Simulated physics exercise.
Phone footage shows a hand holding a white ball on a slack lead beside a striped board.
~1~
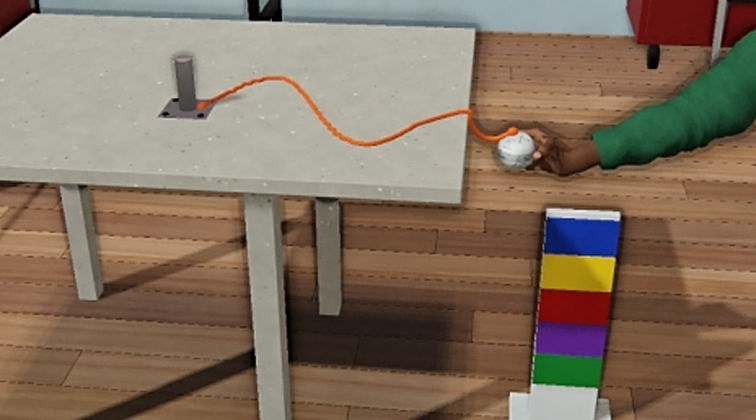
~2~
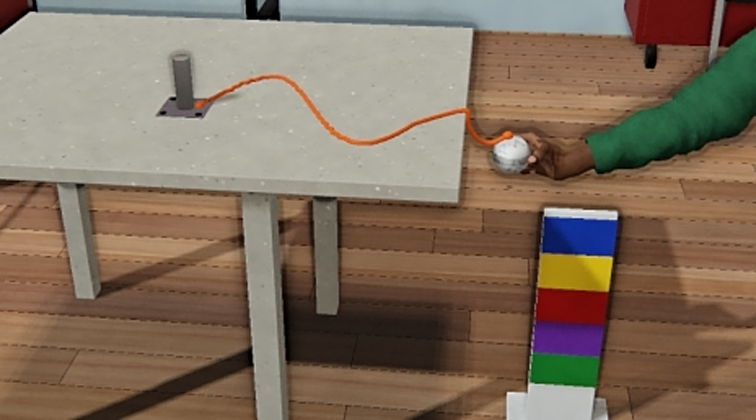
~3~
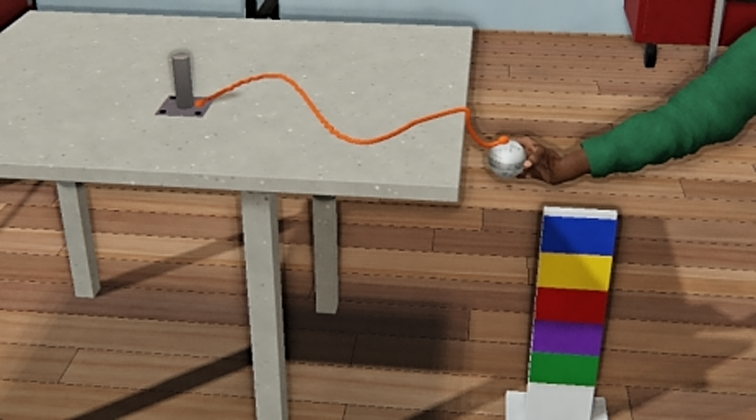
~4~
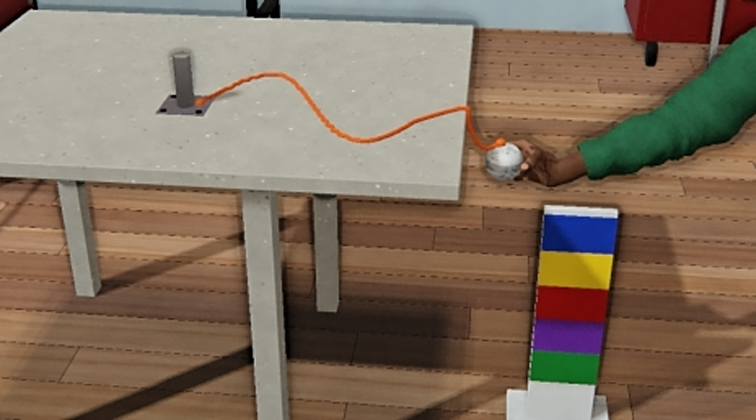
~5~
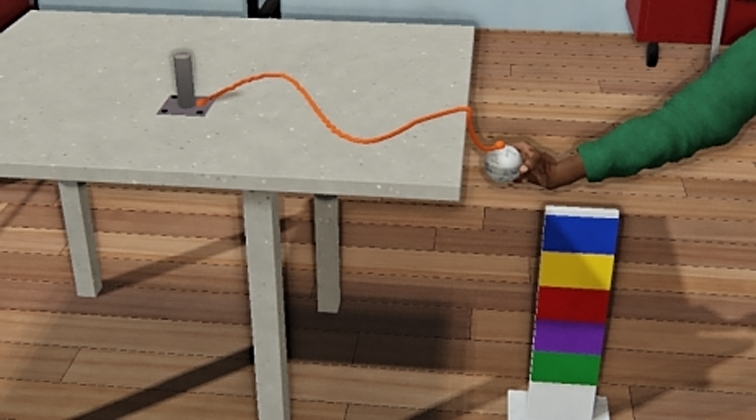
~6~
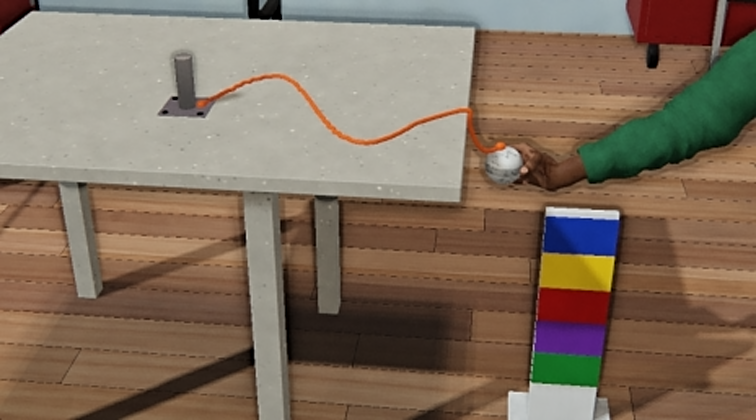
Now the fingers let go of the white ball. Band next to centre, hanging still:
Purple.
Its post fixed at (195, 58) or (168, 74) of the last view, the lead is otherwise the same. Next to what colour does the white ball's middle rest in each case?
Answer, in order: Red, red.
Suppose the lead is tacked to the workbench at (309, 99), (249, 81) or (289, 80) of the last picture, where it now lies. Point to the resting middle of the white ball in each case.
Taking the tries in turn: (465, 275), (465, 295) and (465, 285).
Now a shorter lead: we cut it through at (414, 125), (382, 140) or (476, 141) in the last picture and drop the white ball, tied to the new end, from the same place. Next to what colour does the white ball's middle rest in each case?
Blue; higher than all five; red.
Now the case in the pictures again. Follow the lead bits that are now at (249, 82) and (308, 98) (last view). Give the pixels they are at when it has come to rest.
The first moves to (280, 107), the second to (388, 108).
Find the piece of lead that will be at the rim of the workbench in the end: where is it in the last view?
That spot is roughly at (334, 129).
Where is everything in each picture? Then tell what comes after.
The first picture shows white ball (516, 151); blue (581, 239); yellow (578, 274); red (574, 308); purple (570, 341); green (567, 372).
The second picture shows white ball (511, 155); lead through (226, 91) (292, 83) (317, 114) (370, 143) (436, 117).
The third picture shows white ball (507, 159).
The fourth picture shows white ball (504, 161); lead through (226, 89) (292, 81) (318, 112) (371, 141) (436, 115).
The fifth picture shows white ball (504, 164).
The sixth picture shows white ball (504, 165); lead through (228, 91) (293, 82) (319, 114) (372, 143) (437, 117).
Early on, ball near (479, 276); level with yellow.
Midway, ball near (440, 330); level with purple.
Near the end, ball near (470, 333); level with purple.
Finally, ball near (457, 331); level with purple. At purple.
